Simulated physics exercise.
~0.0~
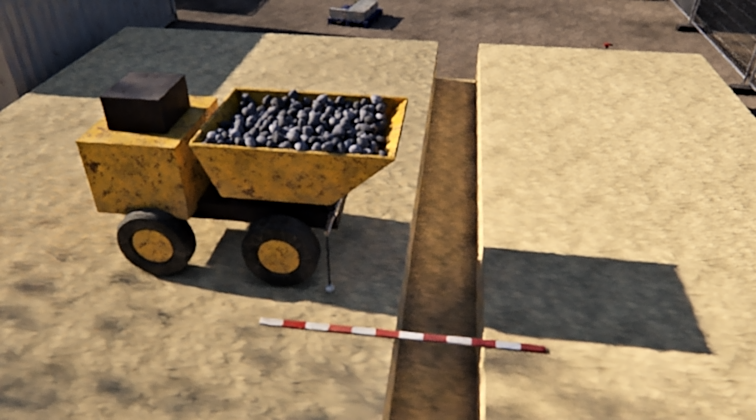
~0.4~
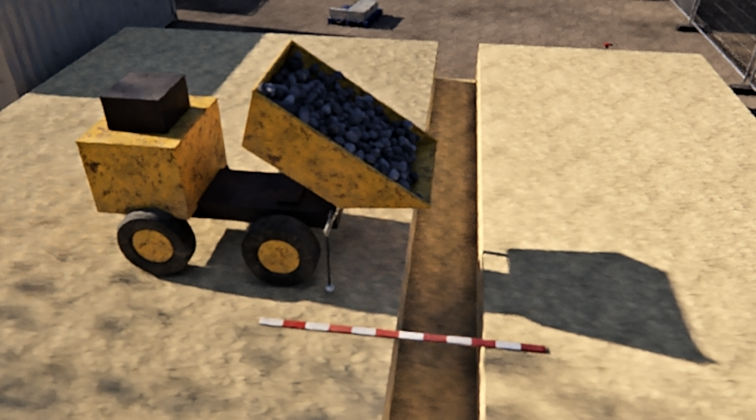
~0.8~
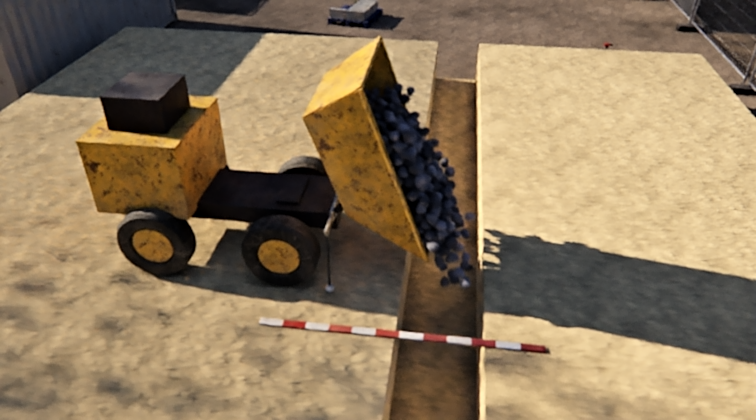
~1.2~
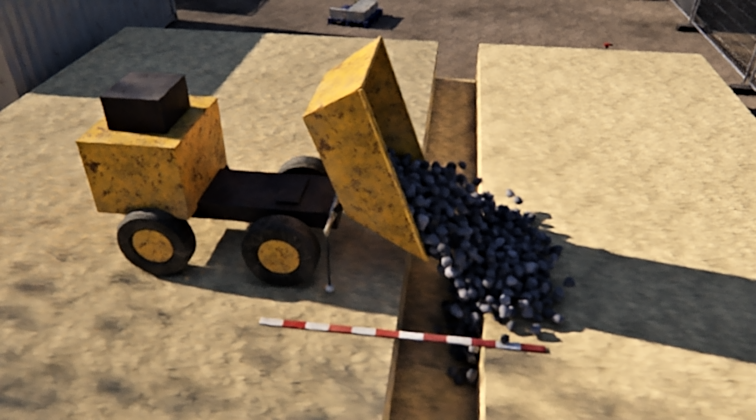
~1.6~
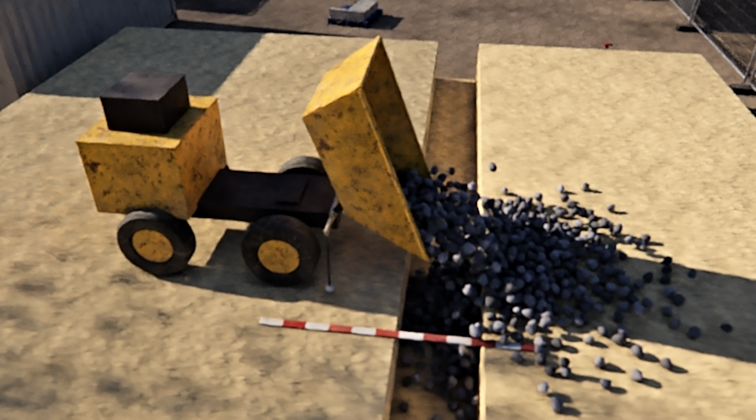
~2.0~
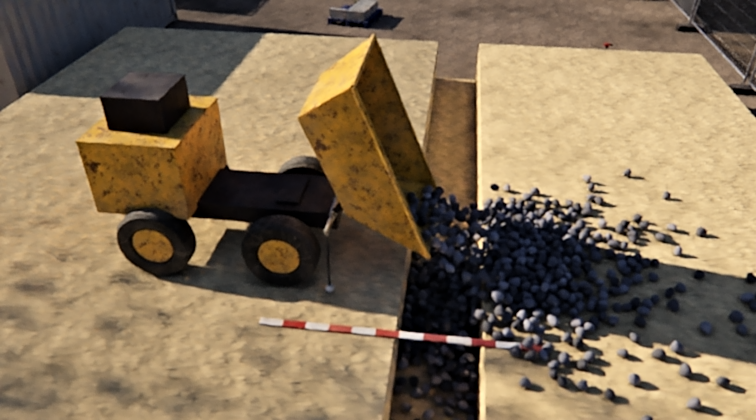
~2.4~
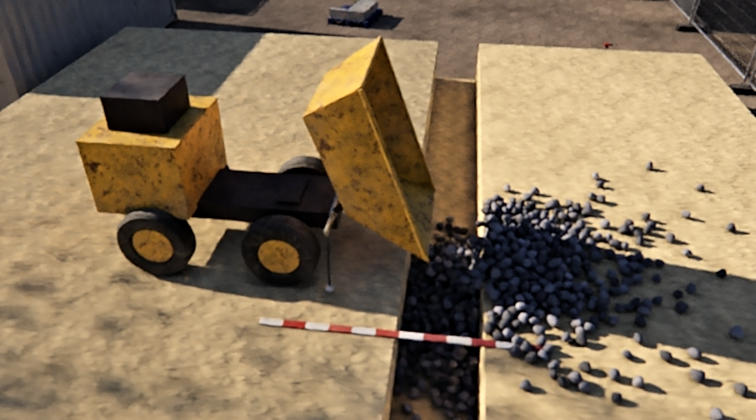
To begin with, a yellow site dumper stands beside a trench, its skip heaped with dark rounded stones and a red and white banded pole lying across the gap. The skip tips up toward the right, the load still inside as it steepens. Once it is tilted sharply, the stones slide off the lower lip and begin dropping into the trench. They pour out in a thick stream, spilling over the far edge and scattering across the ground. The skip rocks back slightly and returns, ending empty and raised, with stones filling part of the trench and many strewn beyond it.
